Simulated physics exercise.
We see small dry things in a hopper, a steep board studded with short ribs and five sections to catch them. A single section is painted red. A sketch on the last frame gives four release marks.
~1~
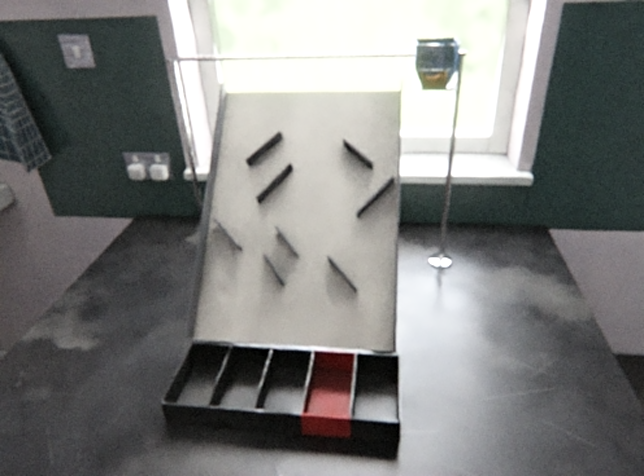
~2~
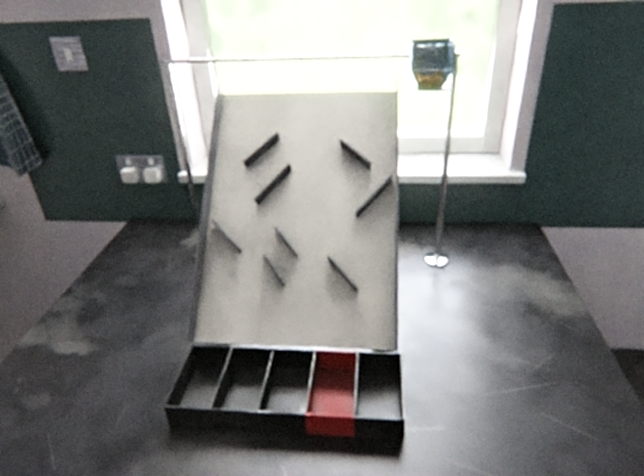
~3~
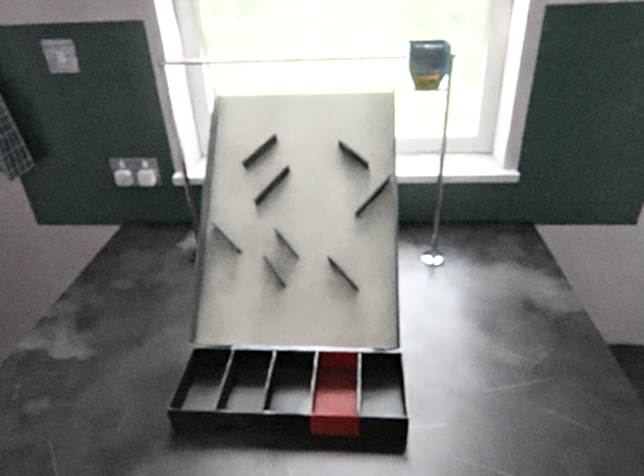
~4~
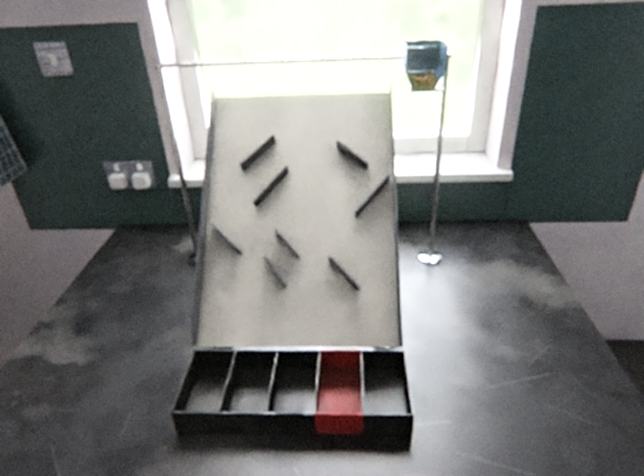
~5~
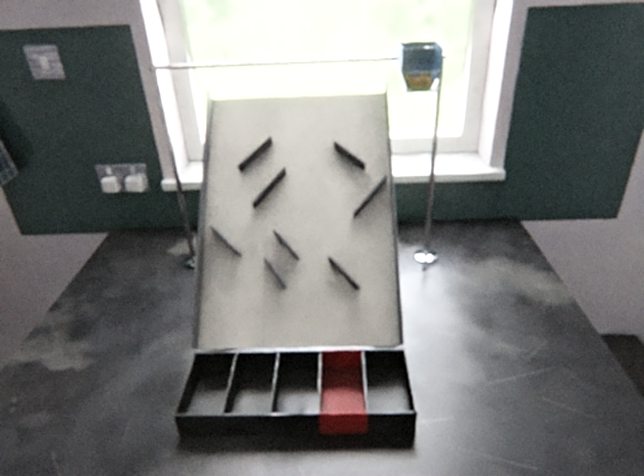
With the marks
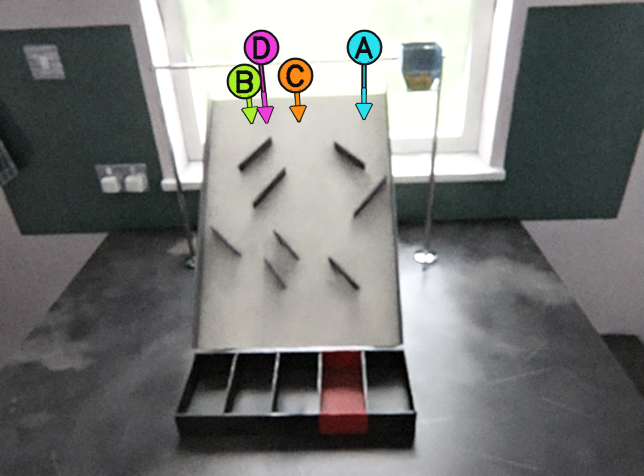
On a dark, scuffed tabletop before a bright window set in a green and pale wall, the view faces the setup from slightly above. A steep, pale board studded with short dark ribs stands over a black tray of five sections, the fourth from the left red, with a small hopper on a thin stand at upper right. Nothing on the table moves; only the camera drifts slightly.
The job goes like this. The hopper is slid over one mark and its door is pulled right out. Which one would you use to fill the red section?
Take C.
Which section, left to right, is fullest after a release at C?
The fourth.
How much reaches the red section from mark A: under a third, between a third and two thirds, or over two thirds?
It is under a third.
On the marked copy, mark A meets the board at (364, 113); mark B meets the board at (251, 117); mark C meets the board at (298, 115); mark D meets the board at (266, 117).
If A is chosen, not one piece in the red section, almost all in other sections, about a tenth held on the board.
If B is chosen, not one piece in the red section, the larger part in other sections, about a tenth held on the board.
If C is chosen, roughly half in the red section, roughly half in other sections, just a few outside the box.
If D is chosen, about a tenth in the red section, the larger part in other sections, about a tenth held on the board, just a few outside the box.
